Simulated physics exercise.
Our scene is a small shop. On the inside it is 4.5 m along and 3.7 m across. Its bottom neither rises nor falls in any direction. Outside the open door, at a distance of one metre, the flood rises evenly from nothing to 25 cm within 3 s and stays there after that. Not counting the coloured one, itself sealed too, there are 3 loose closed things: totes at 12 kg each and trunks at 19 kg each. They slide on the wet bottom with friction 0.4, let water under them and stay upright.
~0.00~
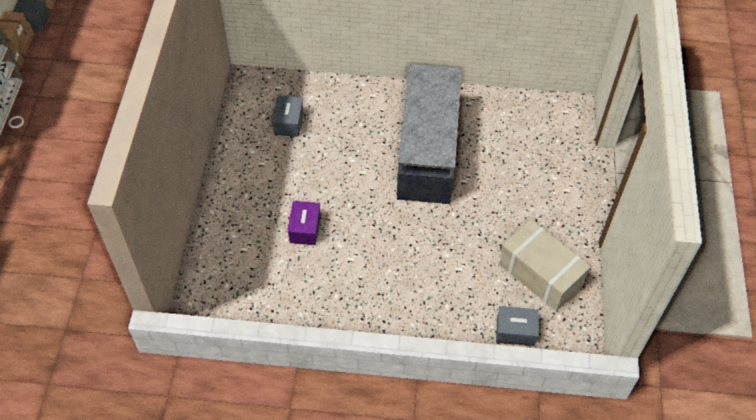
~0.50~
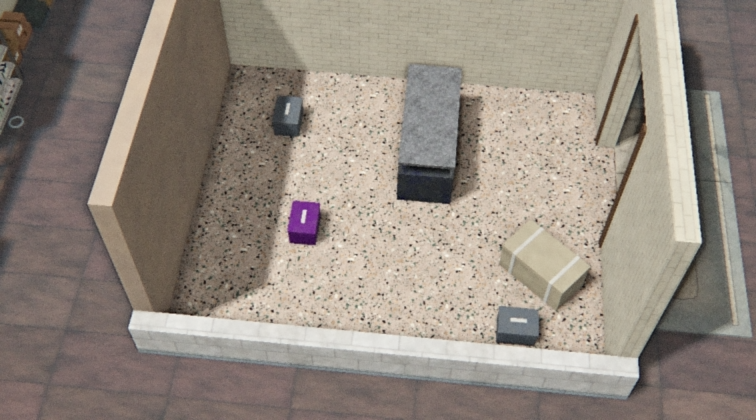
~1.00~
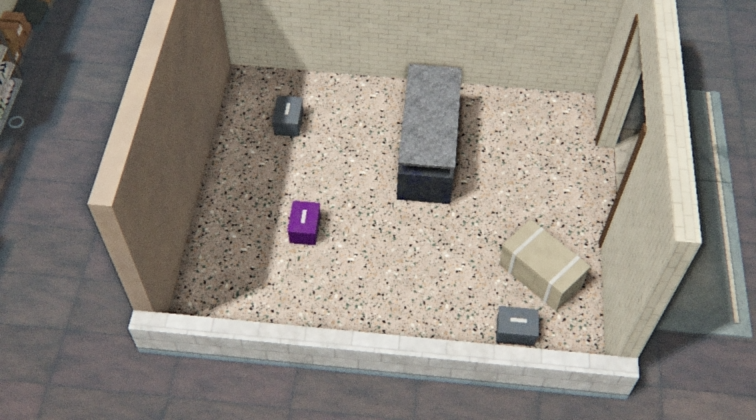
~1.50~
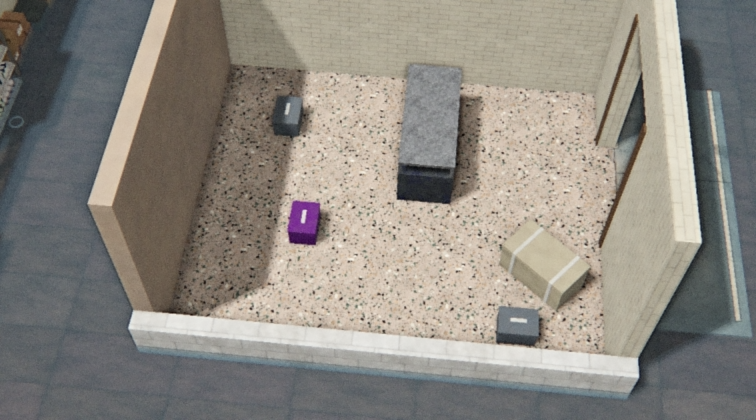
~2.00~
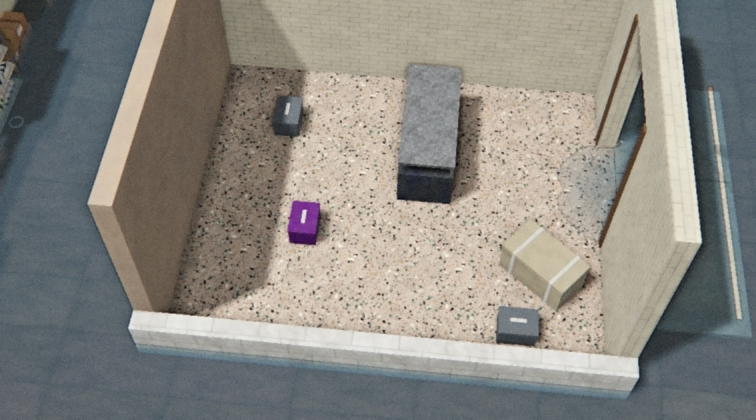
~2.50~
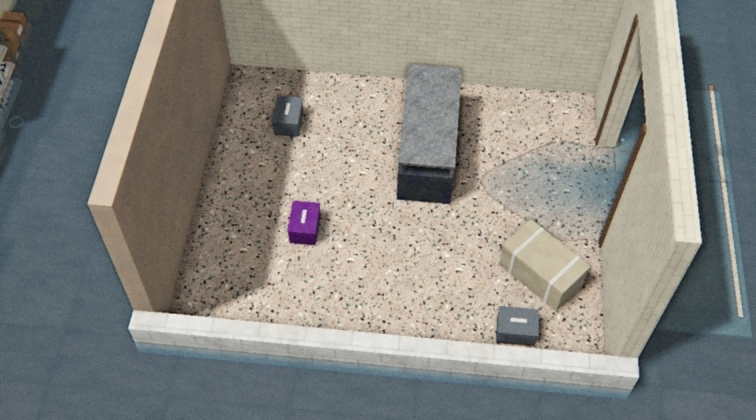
A small shop with a purple tote and a few closed containers stood still as water darkened the ground outside, then crept in through the open doorway on the right and spread across the speckled floor.
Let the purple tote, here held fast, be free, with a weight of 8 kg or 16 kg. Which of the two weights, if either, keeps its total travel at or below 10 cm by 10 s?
I reckon the answer is the heavier of the two.
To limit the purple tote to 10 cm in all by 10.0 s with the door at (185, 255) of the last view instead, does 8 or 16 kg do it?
If so, both fall short.
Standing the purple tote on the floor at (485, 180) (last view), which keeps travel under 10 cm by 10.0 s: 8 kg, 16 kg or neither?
Well, no option works.
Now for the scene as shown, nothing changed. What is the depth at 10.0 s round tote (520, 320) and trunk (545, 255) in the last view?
Depths: Near 8 cm, then near 7 cm.
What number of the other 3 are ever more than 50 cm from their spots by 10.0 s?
I count 0.
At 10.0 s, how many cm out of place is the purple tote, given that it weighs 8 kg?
Shift: Roughly 60 cm.
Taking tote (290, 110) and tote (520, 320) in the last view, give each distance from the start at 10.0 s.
Respectively 20 and 10 cm.
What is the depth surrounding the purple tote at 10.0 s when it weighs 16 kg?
Around 5 cm.
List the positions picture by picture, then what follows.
The purple tote at (304, 217) rests on the ground; water covers 0.0 m2; 0 of 4 have shifted, in the first frame.
The purple tote at (304, 217) rests on the ground; water covers 0.0 m2; 0 of 4 have shifted, in the second frame.
The purple tote at (304, 217), on the bottom; 0.0 m2 under water; 0 of 4 have shifted, in the third frame.
The purple tote at (304, 217) rests on the ground; 0.0 m2 under water; 0 of 4 have shifted, in the fourth frame.
The purple tote at (304, 217), on the bottom; 0.4 m2 under water; 0 of 4 have shifted, in the fifth frame.
The purple tote at (304, 217) rests on the ground; 1.2 m2 under water; 0 of 4 have shifted, in the sixth frame.
After 3.5 s the purple tote would be 0 cm from its start with 8 kg and 0 cm from its start with 16 kg; 0 cm of water round it then.
After 4.5 s the purple tote would be 0 cm from its start with 8 kg and 0 cm from its start with 16 kg; 3 cm of water round it then.
After 7.0 s the purple tote would be 19 cm from its start with 8 kg and 0 cm from its start with 16 kg; 4 cm of water round it then.
After 10.0 s the purple tote would be 66 cm from its start with 8 kg and 0 cm from its start with 16 kg; 5 cm of water round it then.
